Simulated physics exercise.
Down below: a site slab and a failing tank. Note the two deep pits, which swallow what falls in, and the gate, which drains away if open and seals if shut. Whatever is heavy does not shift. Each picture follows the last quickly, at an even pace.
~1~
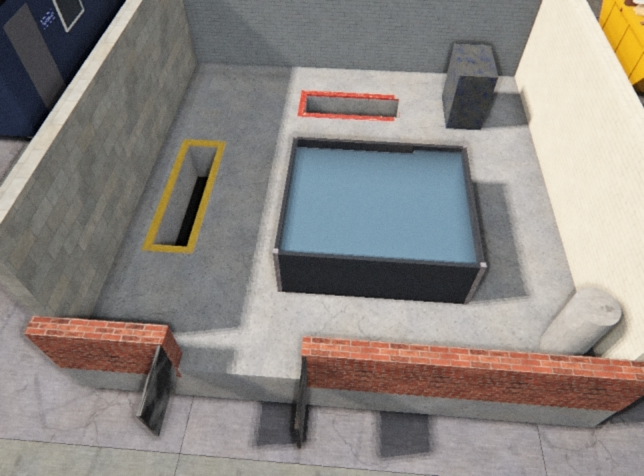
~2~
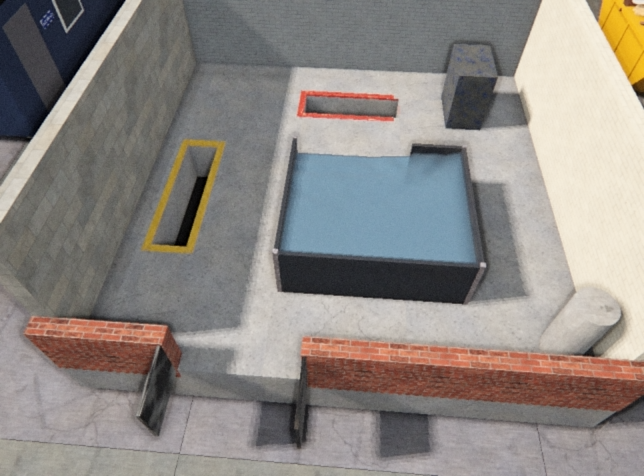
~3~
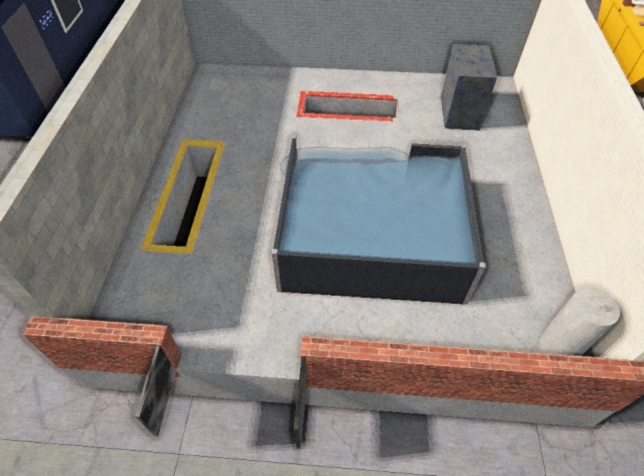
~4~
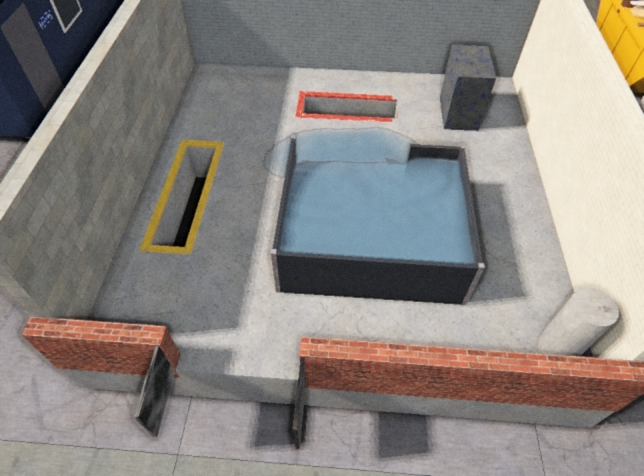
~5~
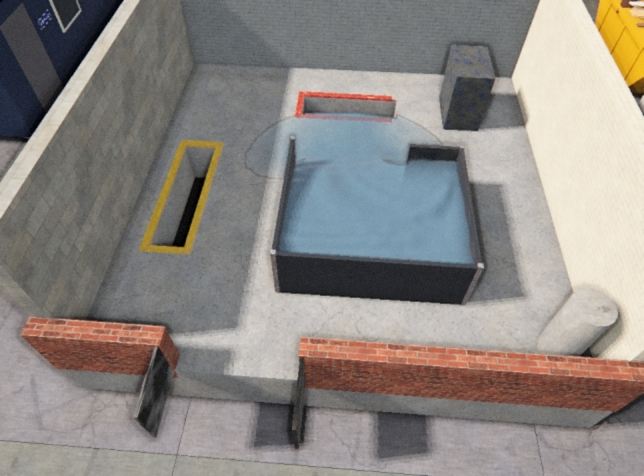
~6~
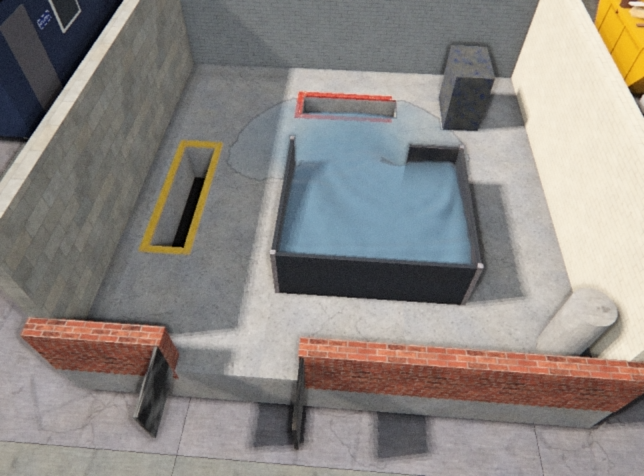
Water pouring from a gap in the far wall of an open tank, spreading across a walled slab around a red-edged pit.
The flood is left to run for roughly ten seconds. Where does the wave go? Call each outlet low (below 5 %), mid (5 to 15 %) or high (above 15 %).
Outlets - gate: Low; red pit: High; yellow pit: Mid.
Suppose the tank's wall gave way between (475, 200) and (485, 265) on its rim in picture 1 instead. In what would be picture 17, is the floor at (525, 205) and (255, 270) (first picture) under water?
The first would be drenched and the second still unwetted.
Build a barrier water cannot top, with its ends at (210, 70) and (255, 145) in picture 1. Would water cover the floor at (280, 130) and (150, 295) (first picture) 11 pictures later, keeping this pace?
Submerged, then spared.
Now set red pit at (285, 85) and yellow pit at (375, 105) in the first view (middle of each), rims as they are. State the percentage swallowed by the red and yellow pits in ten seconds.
Red: 40 %; yellow: 40 %.
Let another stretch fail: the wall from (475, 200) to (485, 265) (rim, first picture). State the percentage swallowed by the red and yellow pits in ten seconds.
The red pit takes 15 per cent and the yellow pit 14 per cent.
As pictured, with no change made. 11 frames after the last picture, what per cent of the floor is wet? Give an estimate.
Estimate: Near 40 %.
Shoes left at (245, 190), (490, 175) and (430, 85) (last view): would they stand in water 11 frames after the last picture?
Spared, spared, soaked.
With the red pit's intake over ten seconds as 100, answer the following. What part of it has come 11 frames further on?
Share by then: About 40 in a hundred.
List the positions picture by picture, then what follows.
The open tank at (378, 199) is whole and still, in the first picture.
Water pours out on the open tank's far side and has run to a hidden place, in the second picture.
Water pours out on the open tank's far side and has run to a hidden place, in the third picture.
The front is at (406, 139), out from the gap on the open tank's far side, in the fourth picture.
Water pours out on the open tank's far side and has run to (401, 119), in the fifth picture.
The front is at (406, 104), out from the gap on the open tank's far side, in the sixth picture.
A moment on, water covers 30 % of the floor; the gate 0 %, the red pit 14 %, the yellow pit 0 %.
Next, water covers 40 % of the floor; the gate 0 %, the red pit 26 %, the yellow pit 0 %.
Then, water covers 45 % of the floor; the gate 0 %, the red pit 39 %, the yellow pit 0 %.
Later, water covers 65 % of the floor; the gate 0 %, the red pit 52 %, the yellow pit 4 %.
In the end, water covers 75 % of the floor; the gate 0 %, the red pit 63 %, the yellow pit 8 %.
